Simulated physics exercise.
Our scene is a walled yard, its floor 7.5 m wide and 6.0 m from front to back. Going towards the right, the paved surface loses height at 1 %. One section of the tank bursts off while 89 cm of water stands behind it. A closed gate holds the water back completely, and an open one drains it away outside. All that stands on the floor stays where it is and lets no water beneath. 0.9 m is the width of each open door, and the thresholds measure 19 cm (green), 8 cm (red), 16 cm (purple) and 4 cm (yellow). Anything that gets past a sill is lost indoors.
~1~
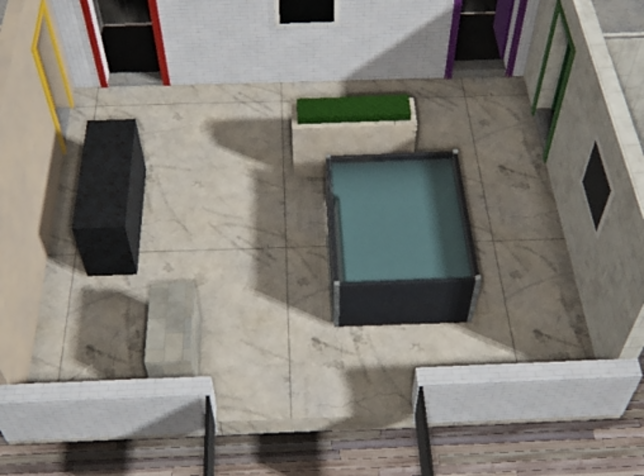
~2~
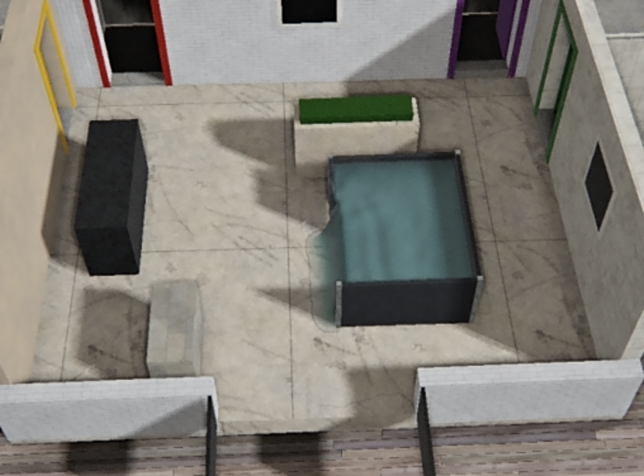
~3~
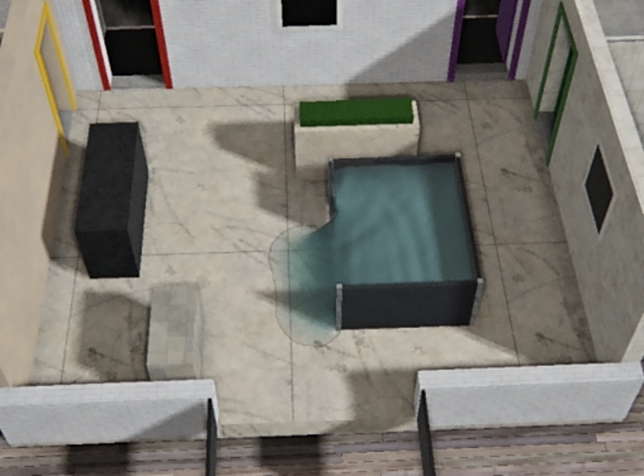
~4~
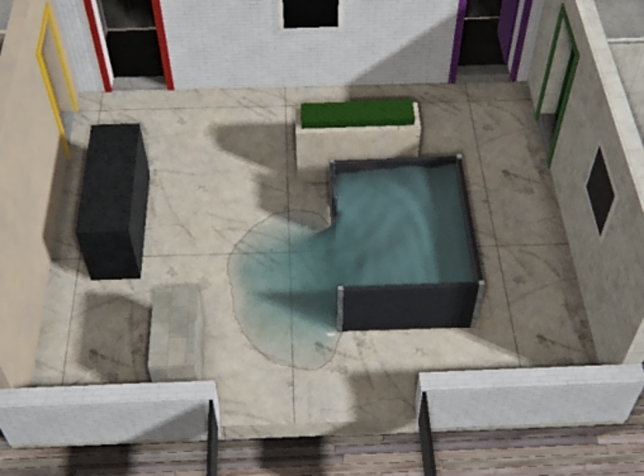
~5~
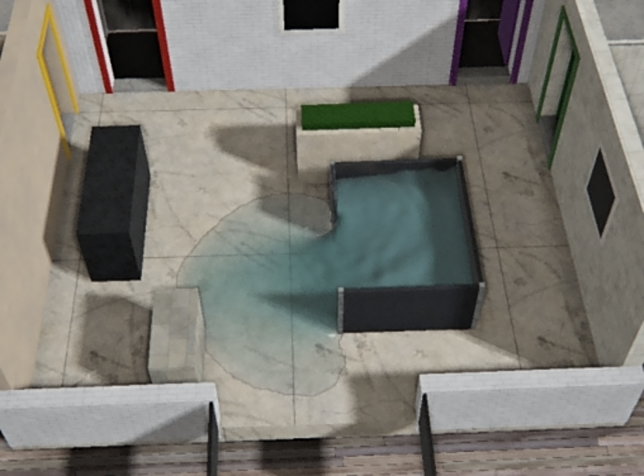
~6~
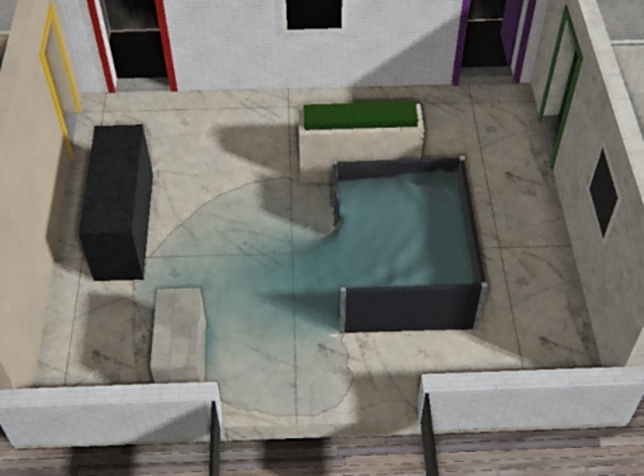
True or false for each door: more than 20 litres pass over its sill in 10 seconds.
Per door: The green door: False; the red door: True; the purple door: False; the yellow door: True.
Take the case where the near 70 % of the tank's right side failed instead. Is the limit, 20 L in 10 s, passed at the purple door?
Well, at purple it would be too much.
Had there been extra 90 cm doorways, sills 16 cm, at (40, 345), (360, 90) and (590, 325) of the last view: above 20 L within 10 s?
In turn: Beyond it, short of it, short of it.
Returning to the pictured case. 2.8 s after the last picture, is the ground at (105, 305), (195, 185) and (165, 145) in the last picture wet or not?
Listed in turn: Swamped / swamped / swamped.
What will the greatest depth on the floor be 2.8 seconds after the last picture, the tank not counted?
Max depth: About 31 centimetres.
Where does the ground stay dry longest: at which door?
That's the green door.
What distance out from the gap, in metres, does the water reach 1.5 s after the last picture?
Around 5.4 metres.
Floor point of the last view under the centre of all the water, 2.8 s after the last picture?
Near (241, 265).
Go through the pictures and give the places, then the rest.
Still water, 89 cm deep, in the tank at (399, 219), in the first picture.
The front is at (333, 329), 0.8 m from the gap at (338, 264); 0.4 m2 of floor is under water; 89 cm left at the back of the tank, in the second picture.
The front is at (286, 236), 1.1 m from the gap at (338, 269); 1.3 m2 of floor is under water; 88 cm left at the back of the tank, in the third picture.
The front is at (238, 252), 1.5 m from the gap at (339, 273); 3.0 m2 of floor is under water; 80 cm left at the back of the tank, in the fourth picture.
The front is at (183, 275), 2.2 m from the gap at (339, 275); 5.4 m2 of floor is under water; 77 cm left at the back of the tank, in the fifth picture.
Water pours out at (342, 275) and has run 2.8 m, to (140, 300); typically 7 cm deep outside, 75 cm at the tank's back, in the sixth picture.
Then, 0.7 s after the last picture water covers 30 % of the floor and is deepest (50 cm) near (215, 410); green door not reached, red door not reached, purple door not reached, yellow door not reached.
Then, 1.5 s after the last picture water covers 40 % of the floor and is deepest (41 cm) near (32, 403); green door not reached, red door 13 cm at the sill, 0 L in, purple door not reached, yellow door not reached.
Then, 2.8 s after the last picture water covers 55 % of the floor and is deepest (31 cm) near (144, 412); green door not reached, red door 18 cm at the sill, 42 L in, purple door not reached, yellow door 7 cm at the sill, 1 L in.
Then, 5.3 s after the last picture water covers 75 % of the floor and is deepest (18 cm) near (80, 108); green door 6 cm at the sill, 0 L in, red door 13 cm at the sill, 95 L in, purple door 2 cm at the sill, 0 L in, yellow door 10 cm at the sill, 19 L in.
Then, 9.3 s after the last picture water covers 95 % of the floor and is deepest (16 cm) near (524, 113); green door 14 cm at the sill, 0 L in, red door 8 cm at the sill, 108 L in, purple door 15 cm at the sill, 0 L in, yellow door 7 cm at the sill, 69 L in.
